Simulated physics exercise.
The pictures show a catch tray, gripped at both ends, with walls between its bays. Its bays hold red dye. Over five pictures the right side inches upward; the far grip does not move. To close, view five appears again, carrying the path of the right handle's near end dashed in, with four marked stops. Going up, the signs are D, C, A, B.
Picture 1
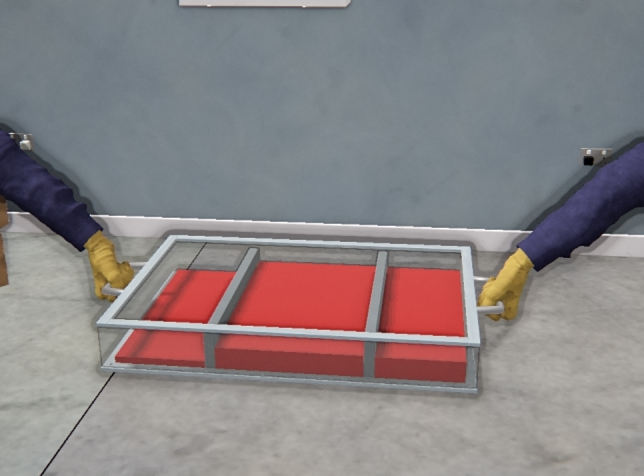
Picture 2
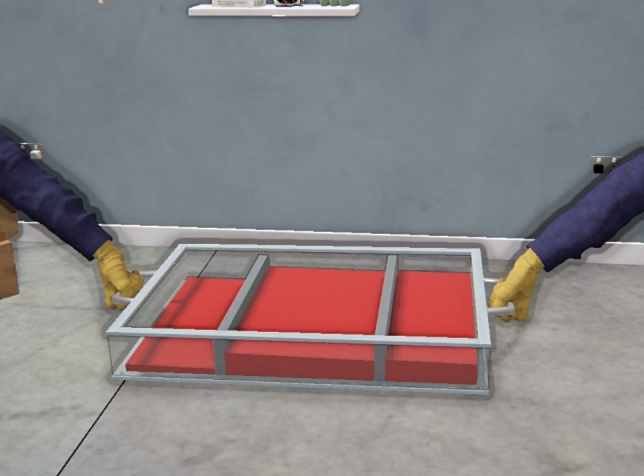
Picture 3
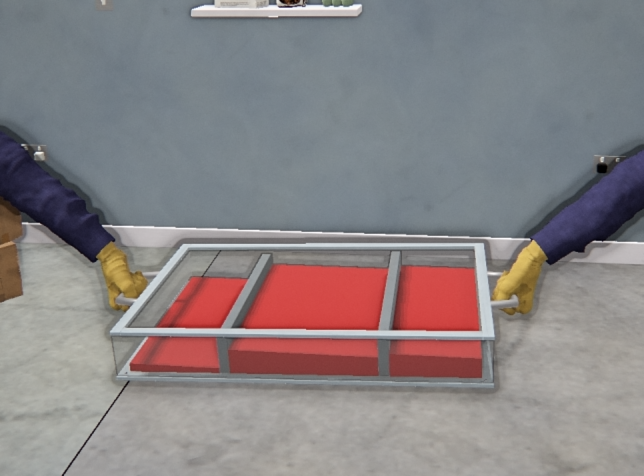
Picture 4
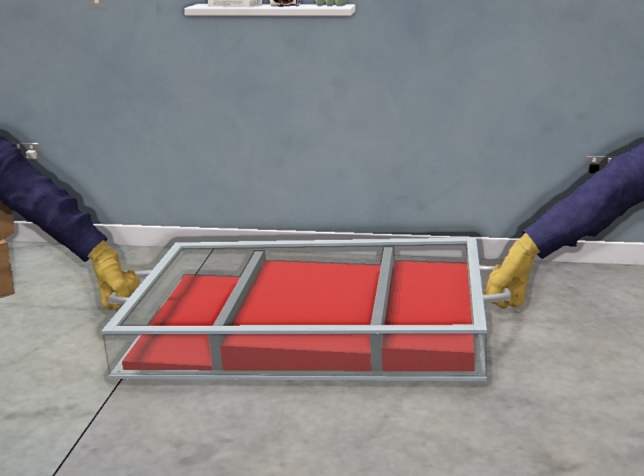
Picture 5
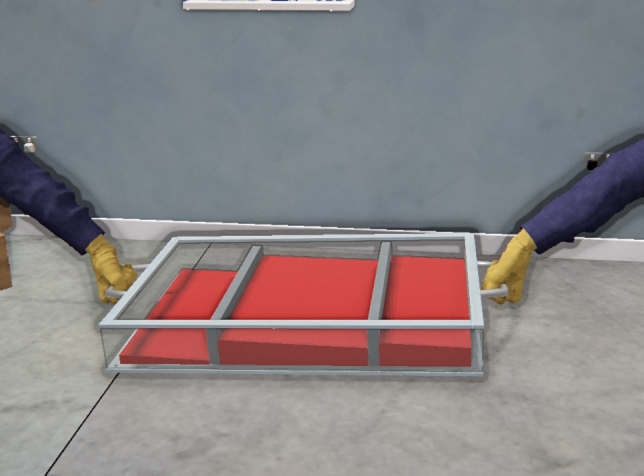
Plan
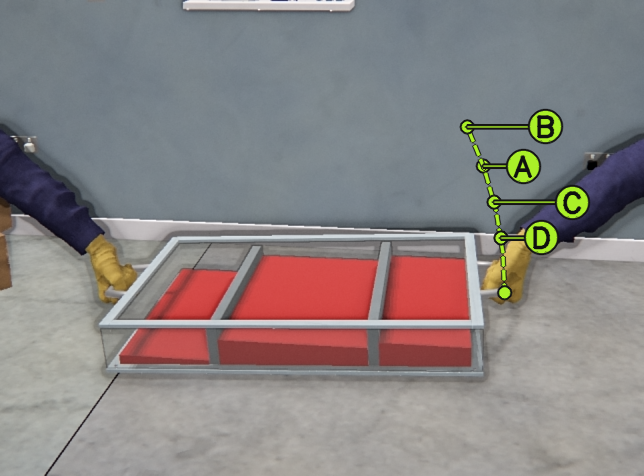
Two gloved hands hold a clear tray of red dye and tilt it slightly left.
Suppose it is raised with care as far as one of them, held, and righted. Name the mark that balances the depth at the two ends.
Take A.
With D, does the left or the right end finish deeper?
The right end bay.
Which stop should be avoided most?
D it is.
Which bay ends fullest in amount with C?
It is the middle one.
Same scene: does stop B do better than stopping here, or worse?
Better.
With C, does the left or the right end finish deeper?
The right end bay.
In lime, A at (483, 166); B at (467, 126); C at (494, 202); D at (501, 237).
Choosing A, the two end bays stand about equally deep; nothing spills.
Choosing B, the left end bay stands a little deeper than the other; about 6 % goes over the rim.
Choosing C, the right end bay stands much deeper than the other; nothing spills.
Choosing D, the right end bay stands much deeper than the other; nothing spills.
